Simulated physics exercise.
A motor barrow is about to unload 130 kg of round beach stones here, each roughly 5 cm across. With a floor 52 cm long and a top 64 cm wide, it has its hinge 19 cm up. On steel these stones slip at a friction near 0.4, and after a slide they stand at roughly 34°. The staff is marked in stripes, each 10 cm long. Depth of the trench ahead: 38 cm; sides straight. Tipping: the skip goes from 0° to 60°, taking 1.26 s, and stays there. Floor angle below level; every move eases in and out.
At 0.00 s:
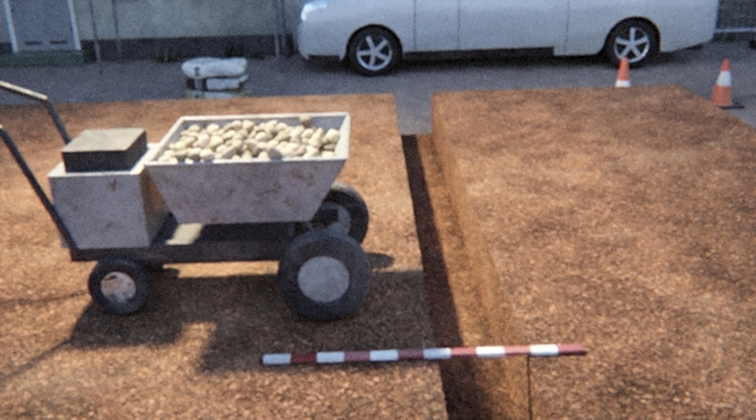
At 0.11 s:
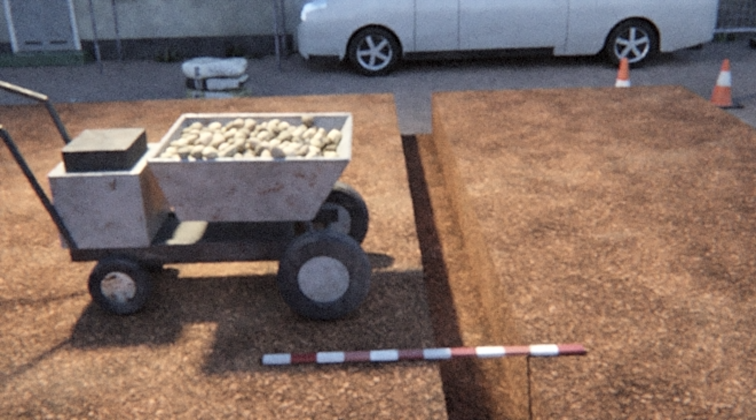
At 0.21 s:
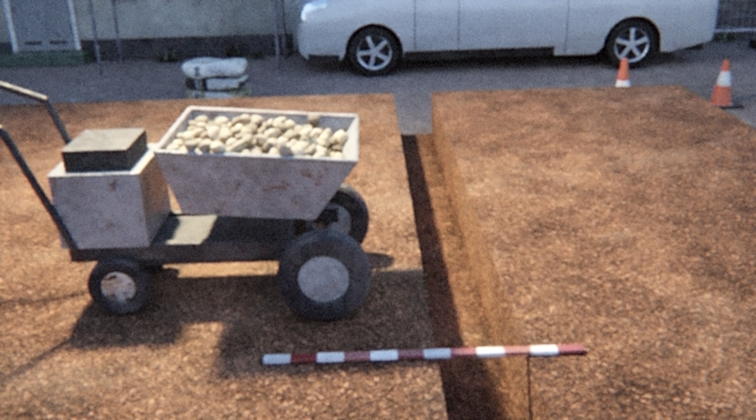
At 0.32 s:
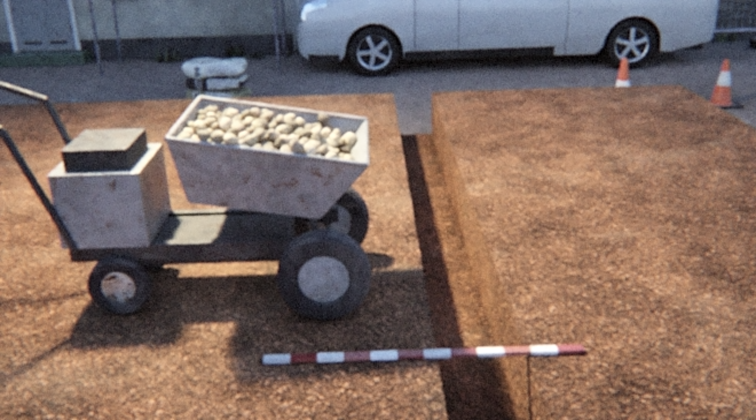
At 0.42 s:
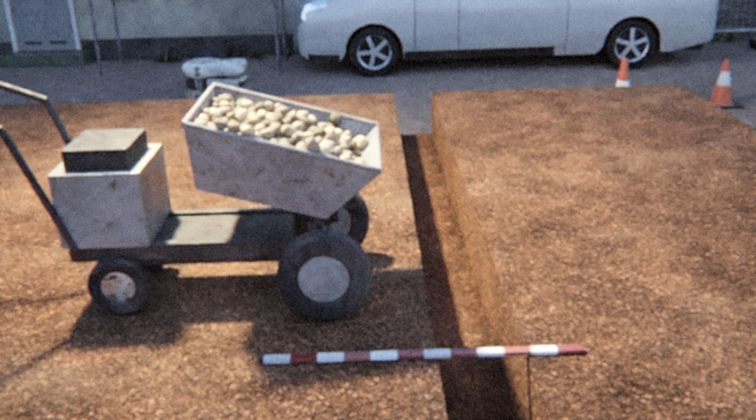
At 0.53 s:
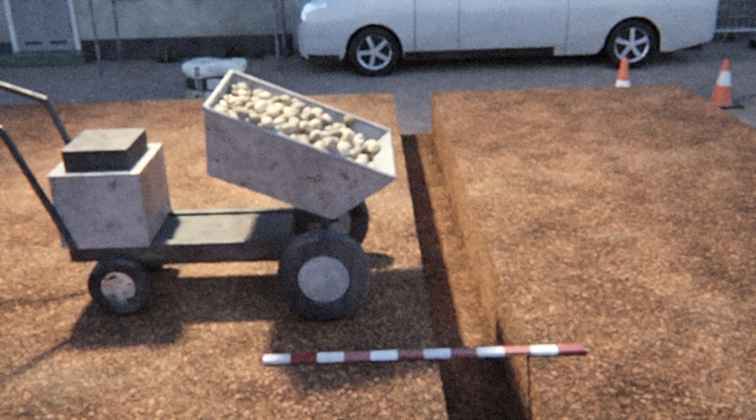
The video shows a motor barrow loaded with round, pale beach stones standing beside a narrow trench, near a red-and-white striped pole. Its grey skip tilts gradually toward the right, the left end rising while the wheels stay still.
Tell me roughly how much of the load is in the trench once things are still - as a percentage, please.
I would put it at 55 %.
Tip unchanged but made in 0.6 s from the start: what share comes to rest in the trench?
I'd put it at roughly 35 per cent.
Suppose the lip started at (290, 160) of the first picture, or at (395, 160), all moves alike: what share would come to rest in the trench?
Roughly 60 percent for the first, and 25 percent for the second.
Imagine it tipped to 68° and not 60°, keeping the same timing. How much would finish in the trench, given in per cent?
Then about 75 per cent.
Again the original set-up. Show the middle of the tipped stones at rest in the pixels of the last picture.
I'd point somewhere around (474, 339).
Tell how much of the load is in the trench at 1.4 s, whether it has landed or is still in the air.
Something like 20 in a hundred.
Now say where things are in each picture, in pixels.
The first frame shows lip at (346, 159), floor tilted 0°, highest stones at (228, 137).
The second frame shows lip at (349, 160), floor tilted 1°, highest stones at (223, 134); the stones move at 0.2 m/s on average.
In the third frame, the skip is at 5°, its lip at (357, 162); the top of the load is at (230, 129); the stones move at 0.4 m/s on average.
The fourth frame shows lip at (368, 165), floor tilted 10°, highest stones at (219, 119); the stones move at 0.5 m/s on average.
The fifth frame shows lip at (382, 171), floor tilted 16°, highest stones at (226, 108); the stones move at 0.6 m/s on average.
The sixth frame shows lip at (396, 178), floor tilted 23°, highest stones at (238, 95); the stones move at 0.6 m/s on average.
After 0.9 s the floor is at 50°; 100 % in the skip; the foremost stones are at (431, 188).
After 1.4 s the floor is at 60°; 74 % in the skip, 22 % in the trench, 4 % past the trench; the foremost stones are at (533, 271).
After 1.7 s the floor is at 60°; 51 % in the skip, 33 % in the trench, 16 % past the trench; the foremost stones are at (615, 281).
After 3.7 s the floor is at 60°; 28 % in the skip, 55 % in the trench, 16 % past the trench; the foremost stones are at (669, 285).
